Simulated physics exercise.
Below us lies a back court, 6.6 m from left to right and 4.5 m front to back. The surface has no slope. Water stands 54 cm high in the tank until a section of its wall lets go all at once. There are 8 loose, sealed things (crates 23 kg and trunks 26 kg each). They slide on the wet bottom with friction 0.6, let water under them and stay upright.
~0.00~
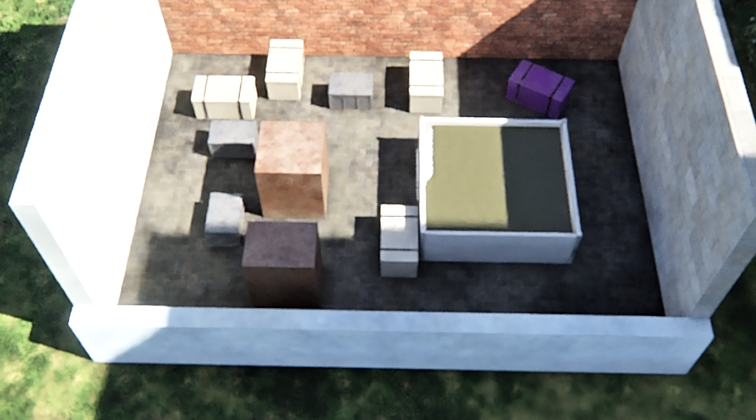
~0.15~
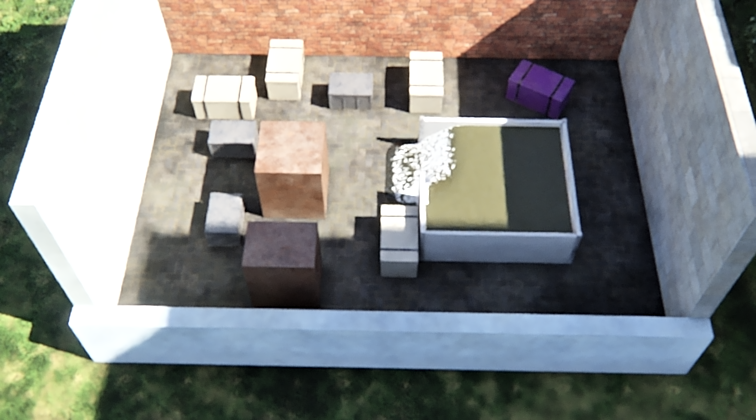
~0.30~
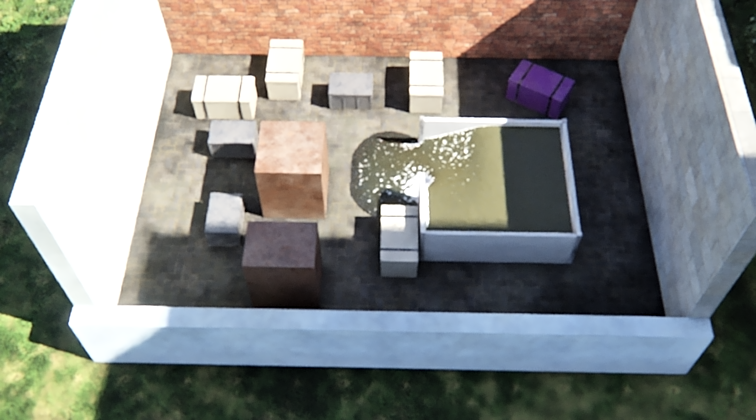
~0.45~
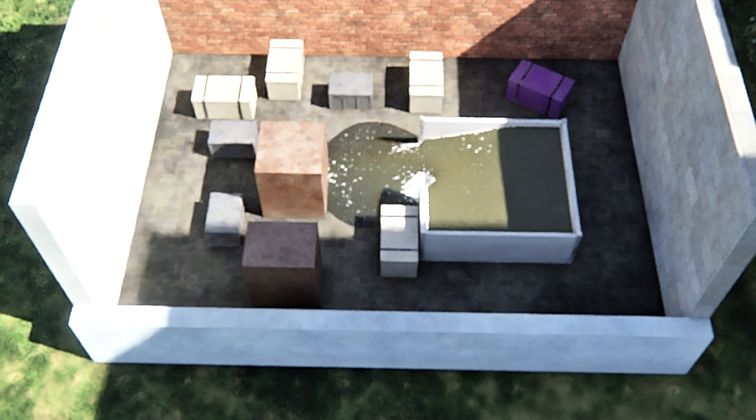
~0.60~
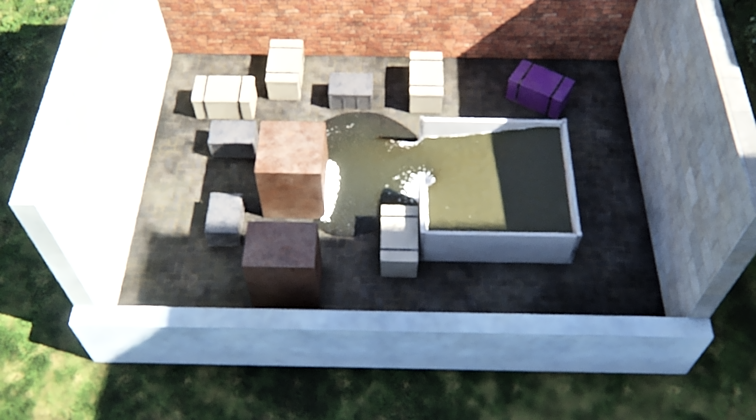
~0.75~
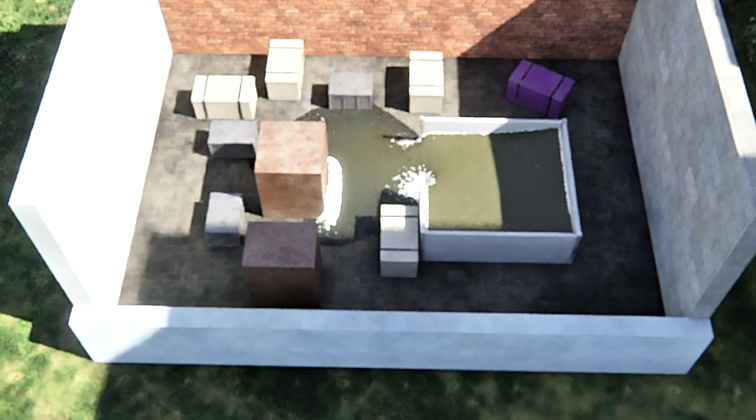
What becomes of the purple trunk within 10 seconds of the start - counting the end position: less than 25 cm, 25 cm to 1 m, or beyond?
The purple trunk holds its place.
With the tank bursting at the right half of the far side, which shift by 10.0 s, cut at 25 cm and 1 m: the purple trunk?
Then the purple trunk travels far.
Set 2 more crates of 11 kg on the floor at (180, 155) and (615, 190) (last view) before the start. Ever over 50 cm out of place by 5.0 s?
In turn: More, short of it.
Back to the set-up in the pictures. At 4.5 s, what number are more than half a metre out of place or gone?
2 of them.
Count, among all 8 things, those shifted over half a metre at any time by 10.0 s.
I count 4.
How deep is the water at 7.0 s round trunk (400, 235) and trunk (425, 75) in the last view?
About 3 and 2 cm.
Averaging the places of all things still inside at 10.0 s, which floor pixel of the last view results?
Near (330, 169).
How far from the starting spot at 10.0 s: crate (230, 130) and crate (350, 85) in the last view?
In turn: 100 cm, 40 cm.
After 2.0 s the purple trunk is near (542, 80), 0.0 m from its start, aground; 0 afloat.
After 4.5 s the purple trunk is near (542, 80), 0.0 m from its start, aground; 2 afloat.
After 7.0 s the purple trunk is near (542, 80), 0.0 m from its start, aground; 3 afloat.
After 10.0 s the purple trunk is near (542, 80), 0.0 m from its start, aground; 2 afloat.
